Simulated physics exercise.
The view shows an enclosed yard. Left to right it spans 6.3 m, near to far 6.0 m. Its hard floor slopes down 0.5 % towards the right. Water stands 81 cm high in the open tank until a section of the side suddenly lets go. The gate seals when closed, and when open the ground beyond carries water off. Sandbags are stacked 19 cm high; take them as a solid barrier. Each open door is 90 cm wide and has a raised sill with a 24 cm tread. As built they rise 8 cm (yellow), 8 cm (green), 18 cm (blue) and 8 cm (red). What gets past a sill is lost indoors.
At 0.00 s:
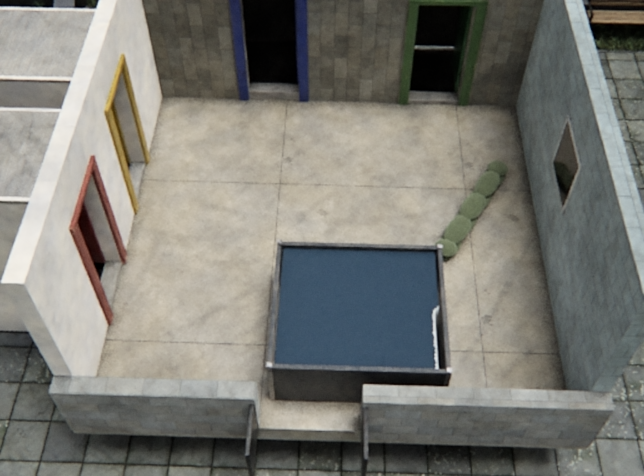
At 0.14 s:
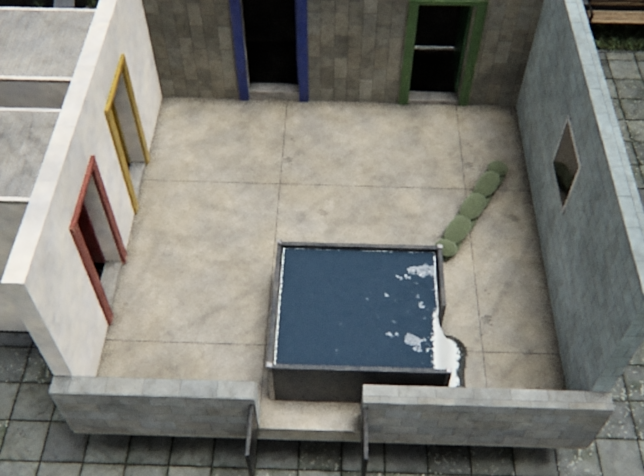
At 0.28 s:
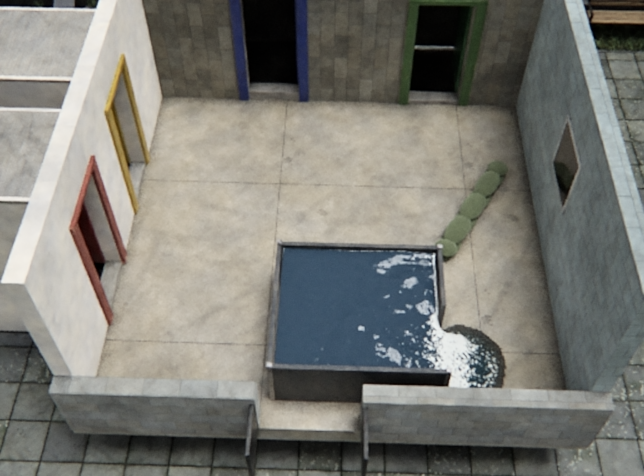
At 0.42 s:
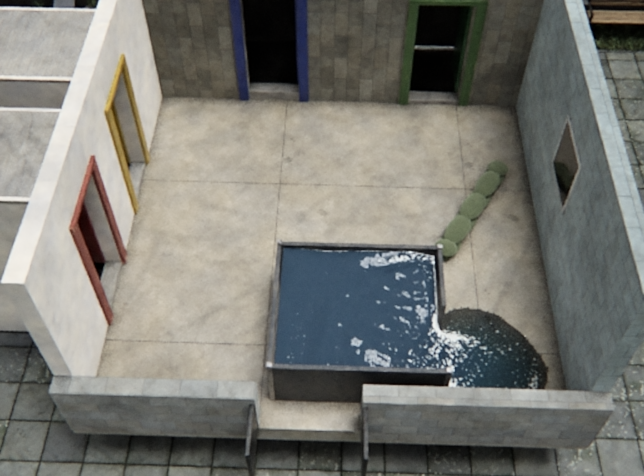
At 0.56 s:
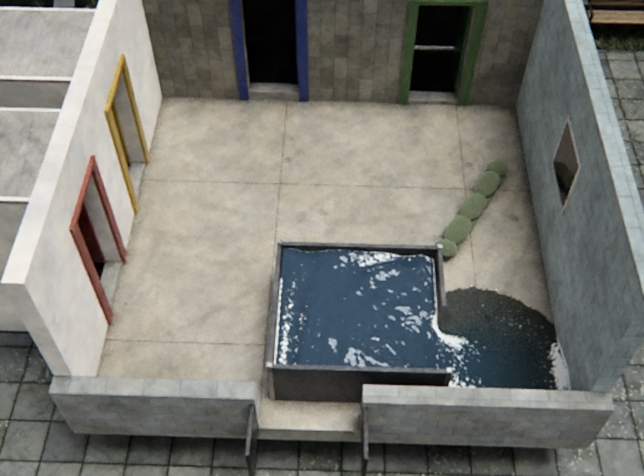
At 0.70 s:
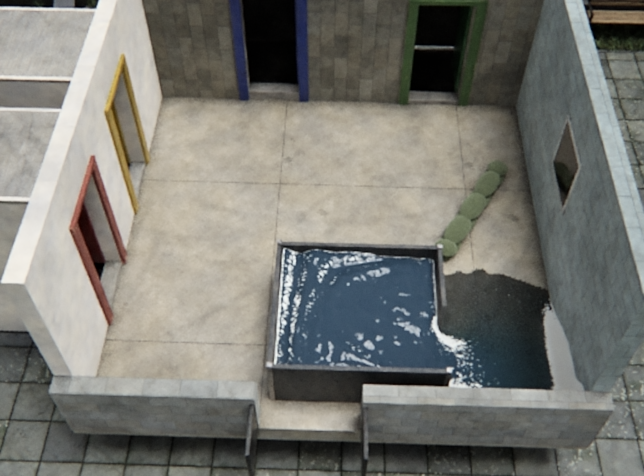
Water pours from the right side of an open tank and spreads across the yard floor.
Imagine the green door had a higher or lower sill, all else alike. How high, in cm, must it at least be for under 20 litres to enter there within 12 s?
Close to 13 cm is just enough.
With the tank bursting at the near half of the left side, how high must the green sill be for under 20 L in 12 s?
About 11.5 cm.
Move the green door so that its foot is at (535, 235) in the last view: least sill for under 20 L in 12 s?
About 24 cm.
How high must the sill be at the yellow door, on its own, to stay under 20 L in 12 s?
Roughly 7.5 cm at yellow.
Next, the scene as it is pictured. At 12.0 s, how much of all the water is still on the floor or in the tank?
About 92 per cent.
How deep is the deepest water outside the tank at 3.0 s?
About 46 cm.
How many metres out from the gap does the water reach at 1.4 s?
Roughly 3.4 m.
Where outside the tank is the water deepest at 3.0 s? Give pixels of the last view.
Around (519, 183).
After 1.4 s water covers 10 % of the floor, deepest (68 cm) near (557, 407); it has not reached the green door.
After 3.0 s water covers 40 % of the floor, deepest (46 cm) near (519, 183); 9 cm at the green door, 0 litres in over its 8 cm sill.
After 12.0 s water covers 95 % of the floor, deepest (16 cm) near (241, 410); 5 cm at the green door, 63 litres in over its 8 cm sill.
At the green door as built, the water arrived by 2.9 s and peaked near 18 cm at 3.6 s.
Run again over the same 12 s with other heights there, 38 litres in over 10.5 cm, 14 litres over 14.5 cm. The limit of 20 litres is kept from about 13 cm up.
